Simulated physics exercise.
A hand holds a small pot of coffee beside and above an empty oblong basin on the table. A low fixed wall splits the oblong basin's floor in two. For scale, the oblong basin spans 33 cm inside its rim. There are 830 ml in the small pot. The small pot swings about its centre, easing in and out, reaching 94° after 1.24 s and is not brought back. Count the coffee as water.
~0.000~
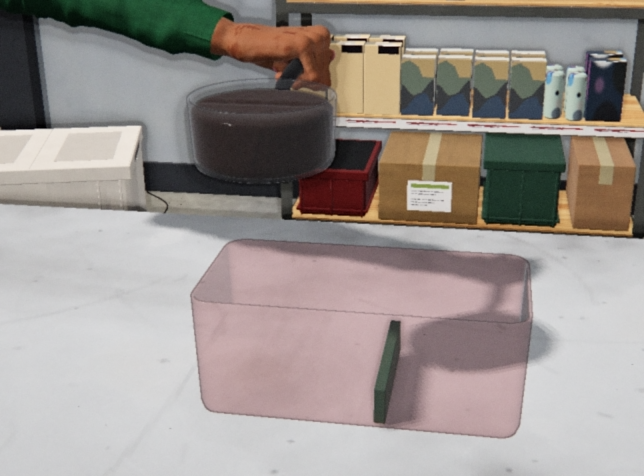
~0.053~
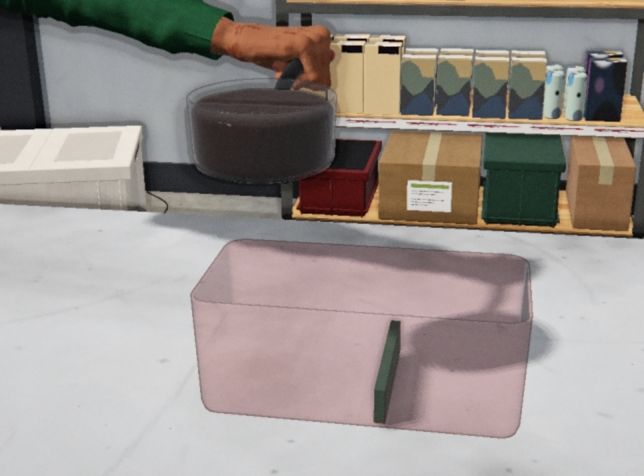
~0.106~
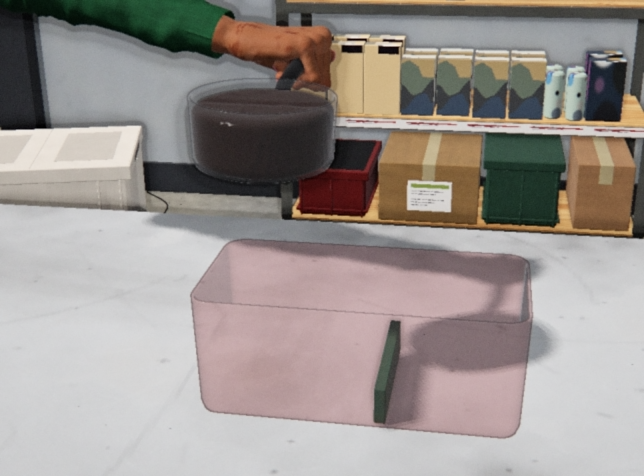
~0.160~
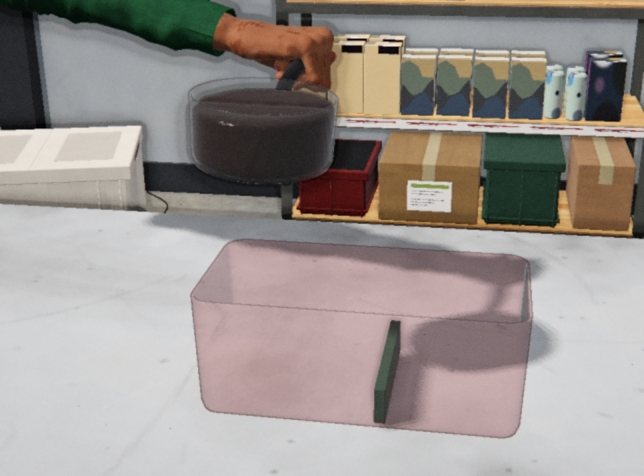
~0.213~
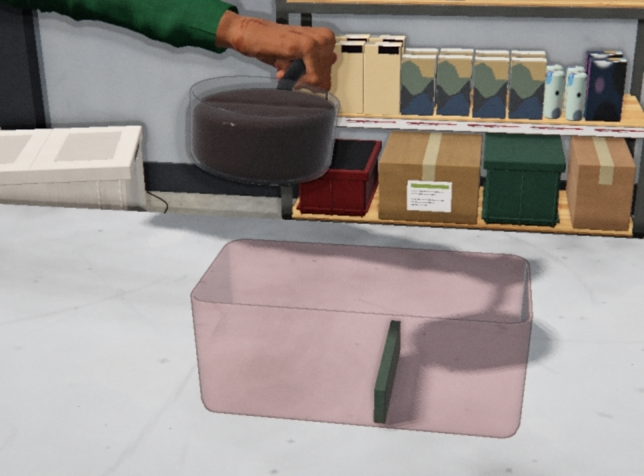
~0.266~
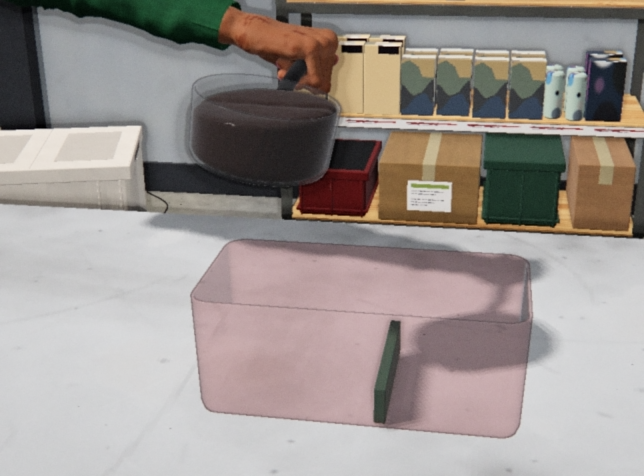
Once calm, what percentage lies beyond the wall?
The far part has some 68 per cent.
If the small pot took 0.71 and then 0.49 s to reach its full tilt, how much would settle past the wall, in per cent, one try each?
In turn about 65 and 50 per cent.
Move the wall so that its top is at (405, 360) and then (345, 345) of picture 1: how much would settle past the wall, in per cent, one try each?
In turn about 55 and 90 per cent.
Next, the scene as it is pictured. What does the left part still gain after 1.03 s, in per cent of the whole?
Some 20 per cent.
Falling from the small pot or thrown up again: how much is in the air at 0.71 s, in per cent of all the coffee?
Near 30 in a hundred.
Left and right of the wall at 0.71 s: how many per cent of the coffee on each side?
Left about 2, right about 10.
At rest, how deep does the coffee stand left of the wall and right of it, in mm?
Left about 10 mm, right about 28 mm.
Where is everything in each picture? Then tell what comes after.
It leans 0°; its right rim is at (334, 100); the coffee meets the walls at (196, 102) and (333, 107); the oblong basin's rim runs from (210, 269) to (530, 290); the wall's top is at (388, 354), in the first frame.
It leans 0°; its right rim is at (335, 100); the coffee meets the walls at (196, 102) and (333, 107), in the second frame.
It leans 2°; its right rim is at (335, 102); the coffee meets the walls at (197, 102) and (333, 107), in the third frame.
It leans 4°; its right rim is at (336, 105); the coffee meets the walls at (198, 102) and (334, 109), in the fourth frame.
It leans 7°; its right rim is at (337, 108); the coffee meets the walls at (198, 103) and (335, 109), in the fifth frame.
It leans 10°; its right rim is at (339, 113); the coffee meets the walls at (200, 103) and (337, 110), in the sixth frame.
After 0.71 s the tilt is 57° and 58 per cent is still to pour, 2 is left of the wall and 10 right of it.
After 1.03 s the tilt is 88° and 14 per cent is still to pour, 11 is left of the wall and 65 right of it.
After 1.37 s the tilt is 94° and 2 per cent is still to pour, 27 is left of the wall and 68 right of it.
After 1.74 s the tilt is 94° and 0 per cent is still to pour, 31 is left of the wall and 68 right of it.
In the end 31 per cent lies left of the wall, 68 right of it and 1 outside.
